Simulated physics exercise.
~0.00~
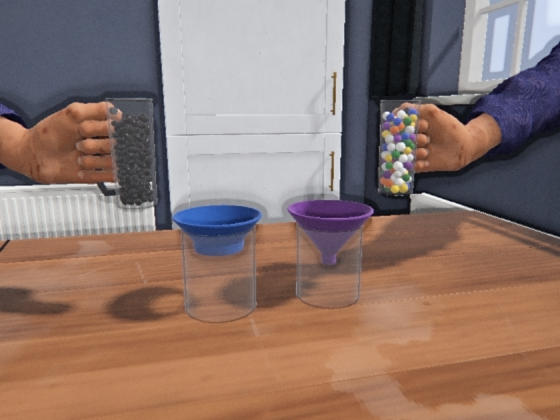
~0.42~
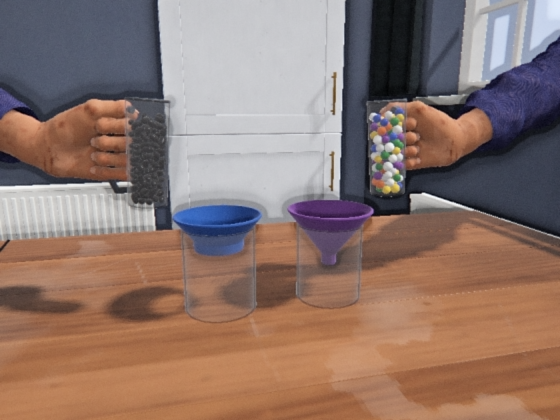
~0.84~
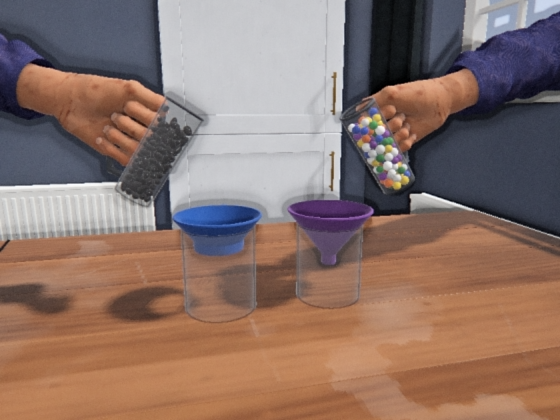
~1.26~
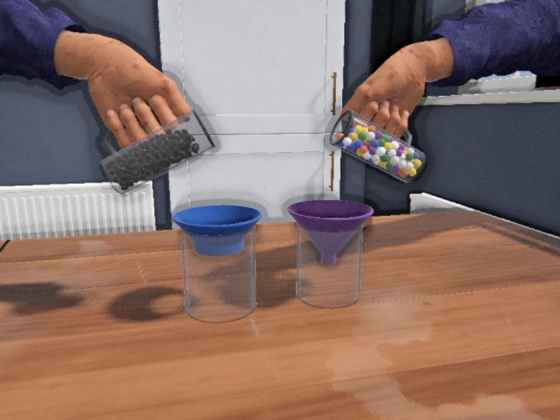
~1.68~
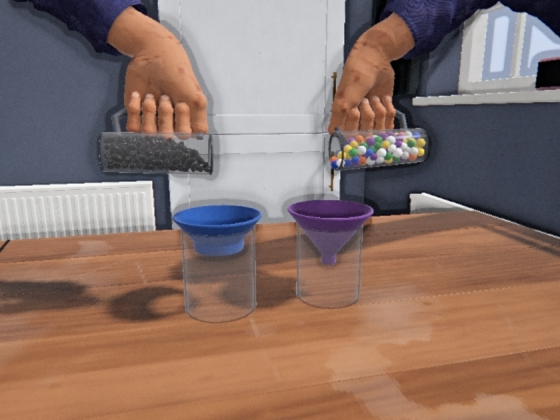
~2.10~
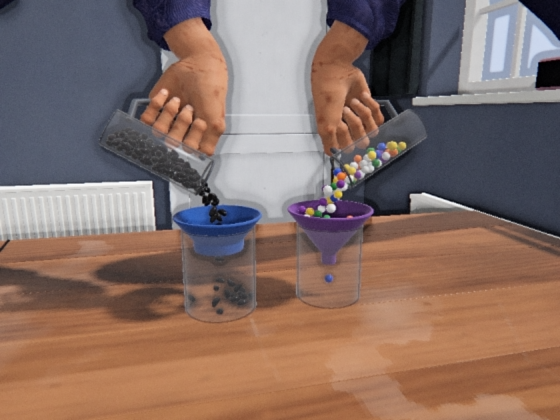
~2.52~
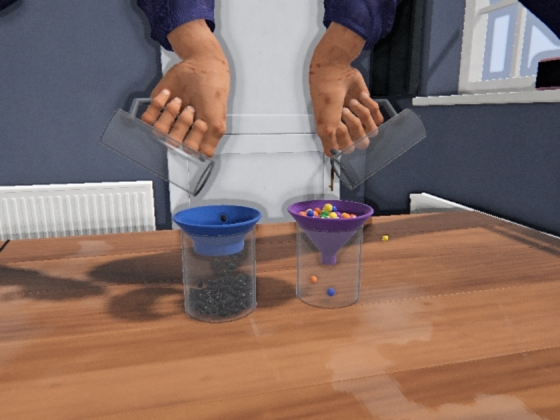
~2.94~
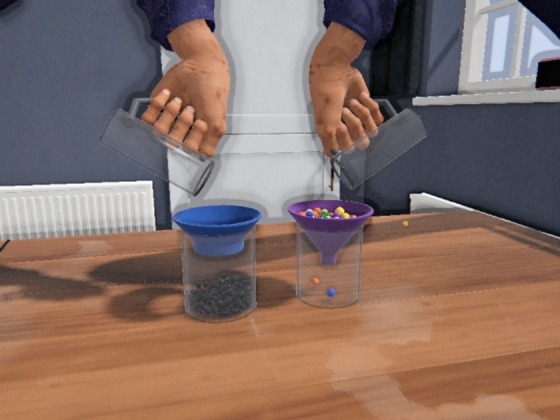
Two hands tip cups over funnels; dark pieces fill the left jar, colourful balls jam right.
